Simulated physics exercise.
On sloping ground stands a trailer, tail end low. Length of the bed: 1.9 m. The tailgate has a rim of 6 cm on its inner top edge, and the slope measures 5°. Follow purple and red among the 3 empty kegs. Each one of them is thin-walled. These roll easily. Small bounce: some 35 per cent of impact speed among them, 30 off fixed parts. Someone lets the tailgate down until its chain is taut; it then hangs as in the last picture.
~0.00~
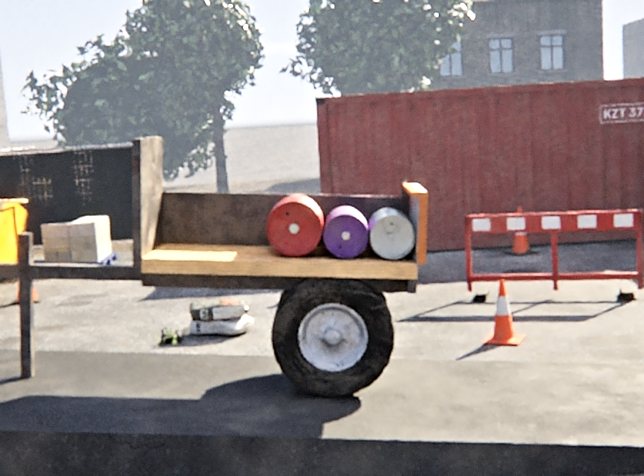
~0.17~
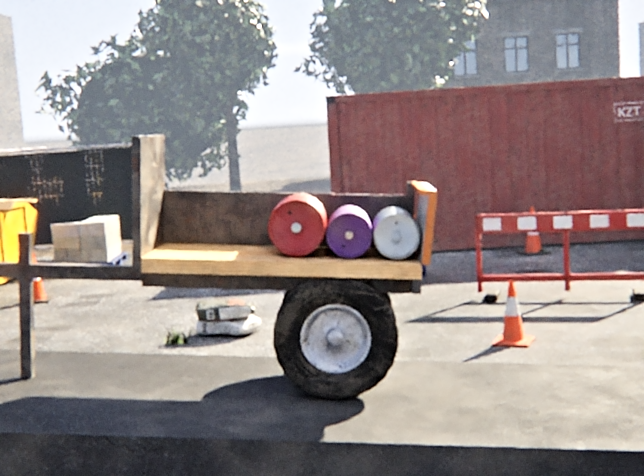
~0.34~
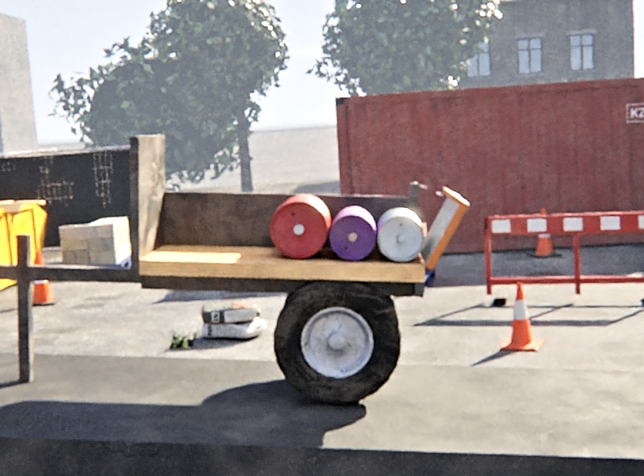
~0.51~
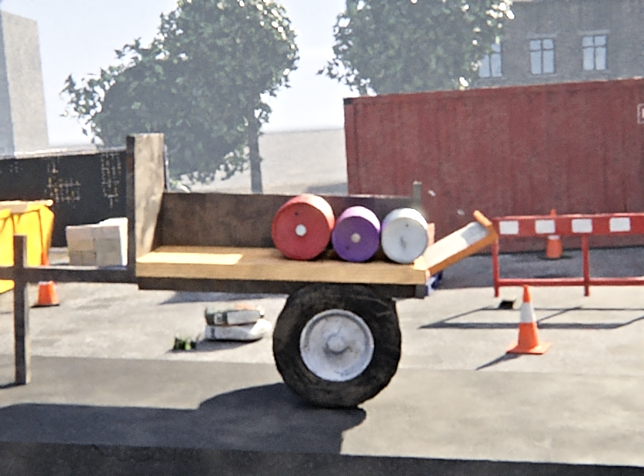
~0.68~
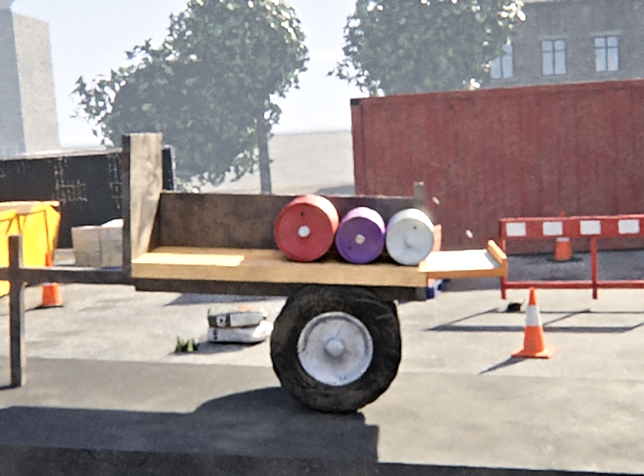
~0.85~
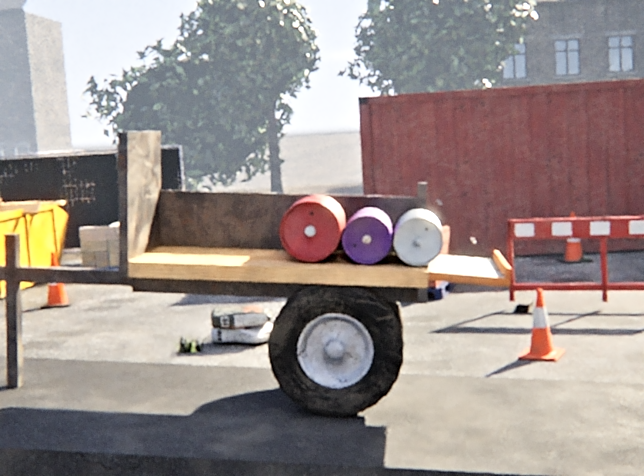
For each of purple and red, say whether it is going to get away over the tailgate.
As I see it, purple: Kept, red: Kept.
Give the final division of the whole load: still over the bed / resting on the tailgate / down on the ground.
That gives 1, then 1, then 1.
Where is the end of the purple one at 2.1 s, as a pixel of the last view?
(445, 243), more or less.
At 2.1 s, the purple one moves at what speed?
It's travelling at about 0.1 m/s.
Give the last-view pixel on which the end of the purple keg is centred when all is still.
(484, 246), roughly.
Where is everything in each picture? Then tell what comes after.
Purple at (346, 236), red at (294, 229); gate 85° above level, tip at (424, 195); 3 of the 3 make up the bottom layer on the bed, in the first picture.
Purple at (349, 235), red at (296, 228); gate 82° above level, tip at (433, 194), in the second picture.
Purple at (353, 237), red at (299, 230); gate 58° above level, tip at (464, 205), in the third picture.
Purple at (356, 238), red at (301, 231); gate 26° above level, tip at (494, 236), in the fourth picture.
Purple at (360, 240), red at (304, 232); gate 1° below level, tip at (504, 272), in the fifth picture.
Purple at (367, 240), red at (310, 232); gate 8° below level, tip at (506, 282), in the sixth picture.
After 2.1 s, purple is on the gate, 10 cm past the hinge, rolling right; red is on the bed, 25 cm short of the hinge, rolling right; 0 out so far.
After 3.7 s, purple is on the gate, 35 cm past the hinge; red is on the bed, 5 cm short of the hinge; 1 out so far.
At rest (5.6 s), purple is on the gate, 35 cm past the hinge; red is on the bed, 5 cm short of the hinge; 1 out so far.
